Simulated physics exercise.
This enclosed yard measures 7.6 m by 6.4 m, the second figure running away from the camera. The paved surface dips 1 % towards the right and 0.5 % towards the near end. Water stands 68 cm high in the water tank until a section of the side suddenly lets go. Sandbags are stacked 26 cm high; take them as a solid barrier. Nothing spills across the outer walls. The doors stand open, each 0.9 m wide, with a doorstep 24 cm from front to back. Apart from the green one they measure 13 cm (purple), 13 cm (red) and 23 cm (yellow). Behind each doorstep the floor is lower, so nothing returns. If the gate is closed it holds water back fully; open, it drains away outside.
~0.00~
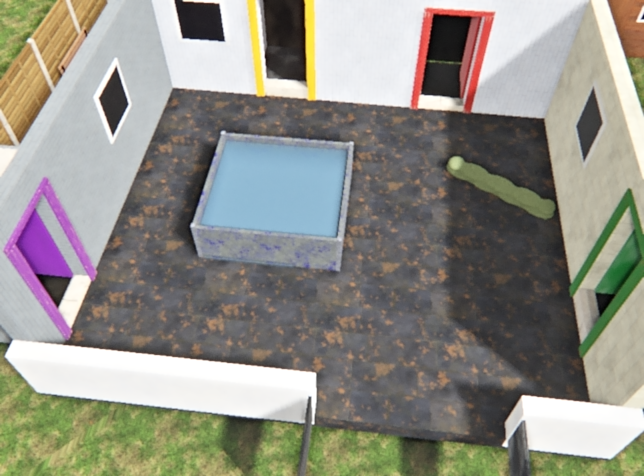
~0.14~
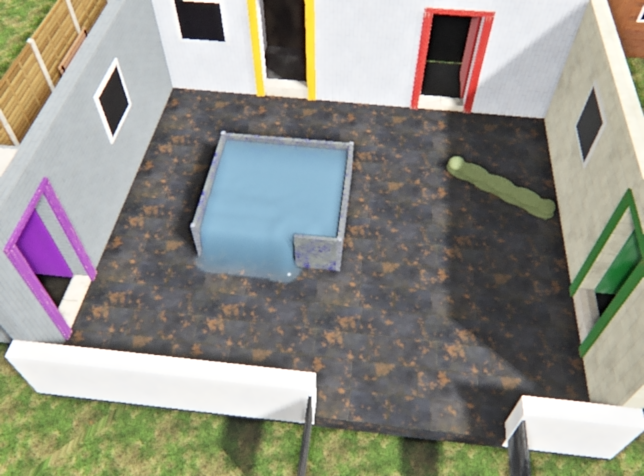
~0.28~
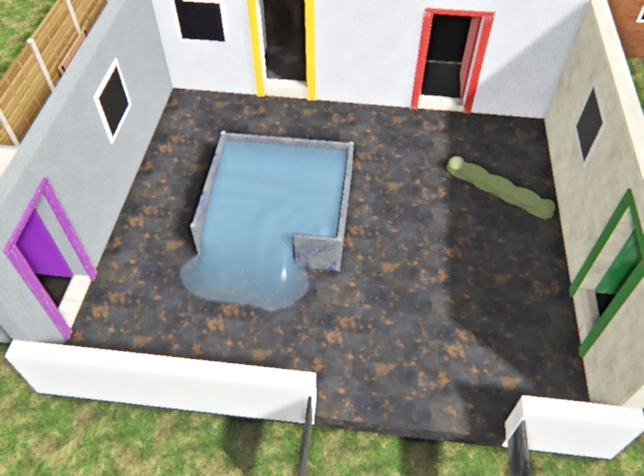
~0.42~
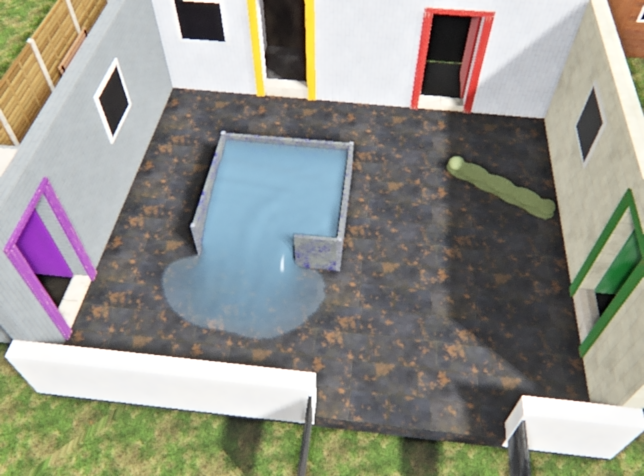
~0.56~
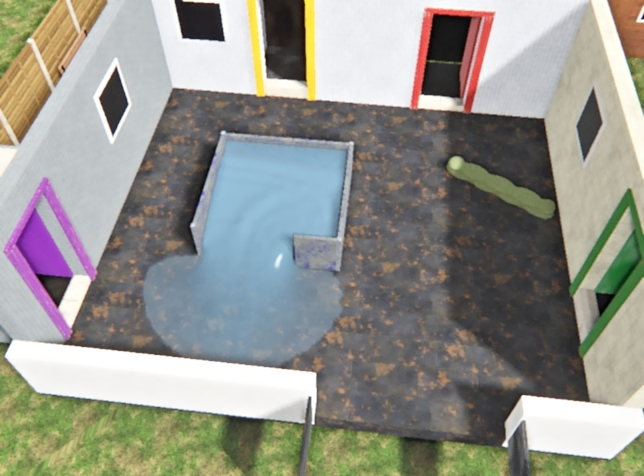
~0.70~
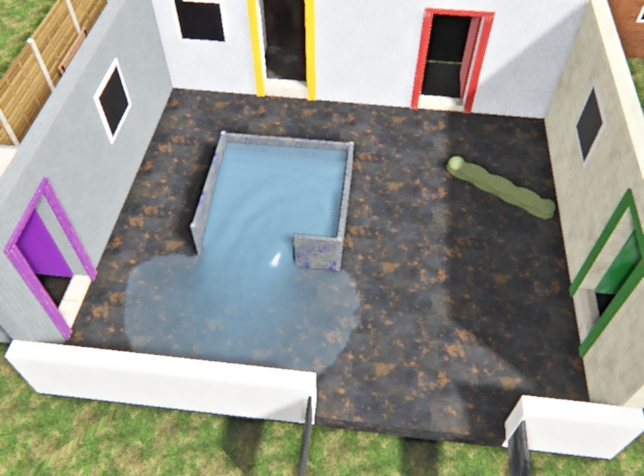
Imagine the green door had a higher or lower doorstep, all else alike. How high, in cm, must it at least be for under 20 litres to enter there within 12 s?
At least 8.5 cm or so.
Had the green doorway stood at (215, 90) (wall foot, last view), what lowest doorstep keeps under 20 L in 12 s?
Roughly 10.5 cm.
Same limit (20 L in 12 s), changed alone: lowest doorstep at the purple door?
About 21 cm at purple.
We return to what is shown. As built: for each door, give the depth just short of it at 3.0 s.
Depths in cm: Green 0, purple 25, red 0, yellow 0.
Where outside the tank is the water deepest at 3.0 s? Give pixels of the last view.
Near (67, 370).
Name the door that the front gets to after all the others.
It is the red one.
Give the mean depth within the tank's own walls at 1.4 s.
Roughly 42 cm on average.
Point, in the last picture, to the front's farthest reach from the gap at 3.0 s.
At about (593, 432).
After 1.4 s water covers 20 % of the floor, deepest (44 cm) near (202, 386); it has not reached the green door.
After 3.0 s water covers 40 % of the floor, deepest (36 cm) near (67, 370); it has not reached the green door.
After 12.0 s water covers 95 % of the floor, deepest (11 cm) near (552, 173); 8 cm at the green door, 0 litres in over its 25 cm doorstep.
At the green door as built, the water arrived by 3.5 s and peaked near 13 cm at 4.0 s.
With a doorstep of 7 cm, 42 litres would have come in within the 12 s; with 10 cm, 6 litres. So under 20 litres takes about 8.5 cm.
